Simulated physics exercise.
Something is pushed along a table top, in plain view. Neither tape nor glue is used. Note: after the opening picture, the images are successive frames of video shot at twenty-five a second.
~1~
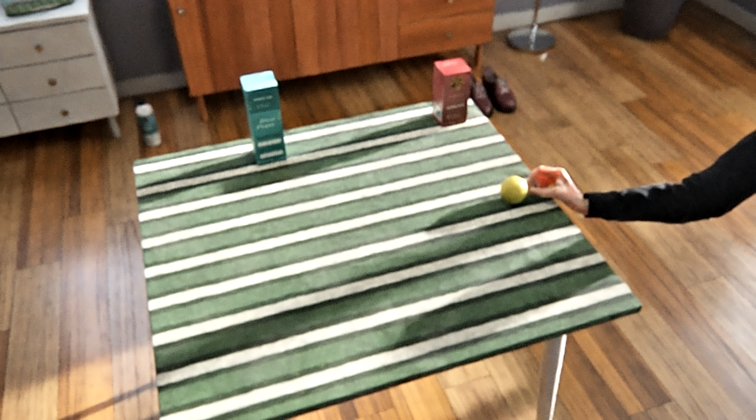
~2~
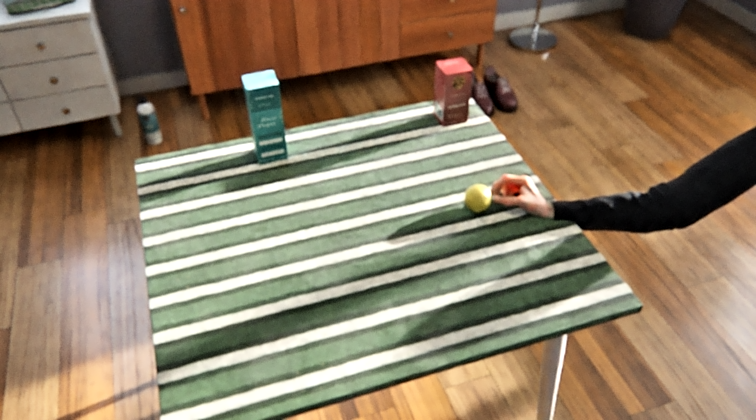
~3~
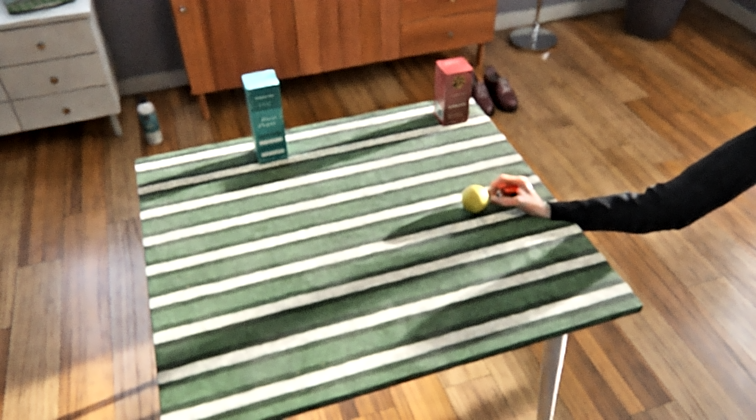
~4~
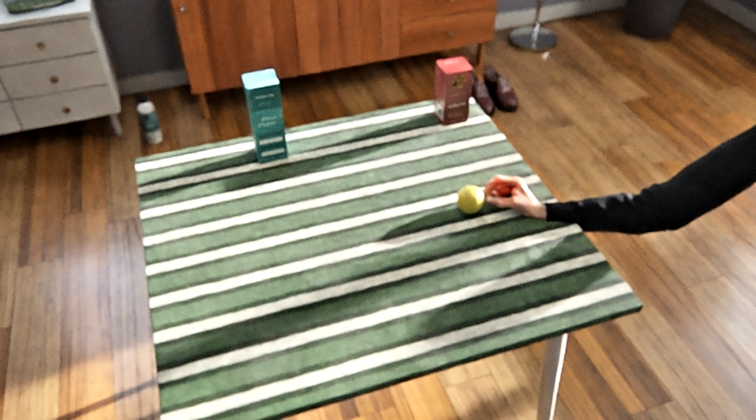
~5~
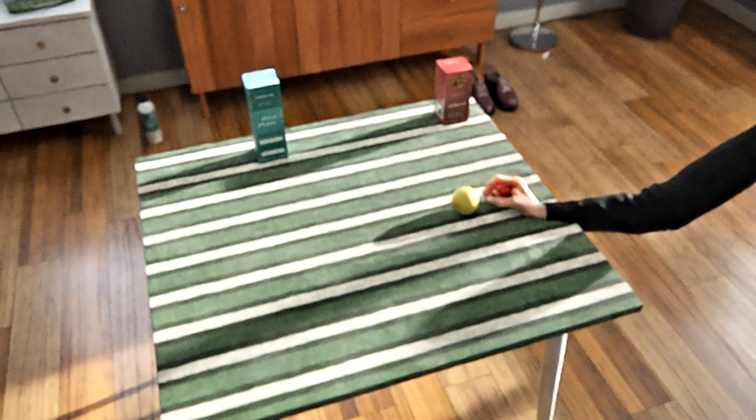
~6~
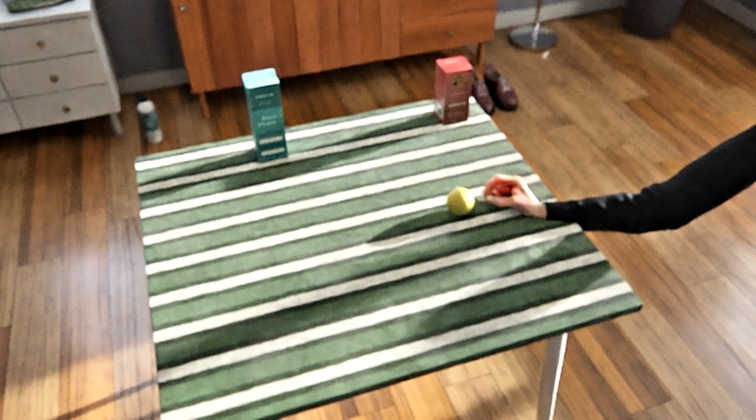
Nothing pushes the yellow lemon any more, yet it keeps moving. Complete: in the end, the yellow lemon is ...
... on the table.
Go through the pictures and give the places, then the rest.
In the first frame, under the hand; yellow lemon (514, 190).
In the second frame, under the hand; yellow lemon (478, 198).
In the third frame, under the hand; yellow lemon (475, 199).
In the fourth frame, yellow lemon (470, 199).
In the fifth frame, yellow lemon (465, 201).
In the sixth frame, yellow lemon (460, 202) displaced a little.
Then, 0.10 s past the last view, yellow lemon displaced about its own width near (450, 204).
Then, 0.20 s past the last view, yellow lemon displaced about its own width near (441, 206).
Then, 0.40 s past the last view, yellow lemon displaced about its own width near (431, 208).
Finally, moved from the start, yellow lemon. Final places as the last picture's camera would see them, yellow lemon near (430, 209).
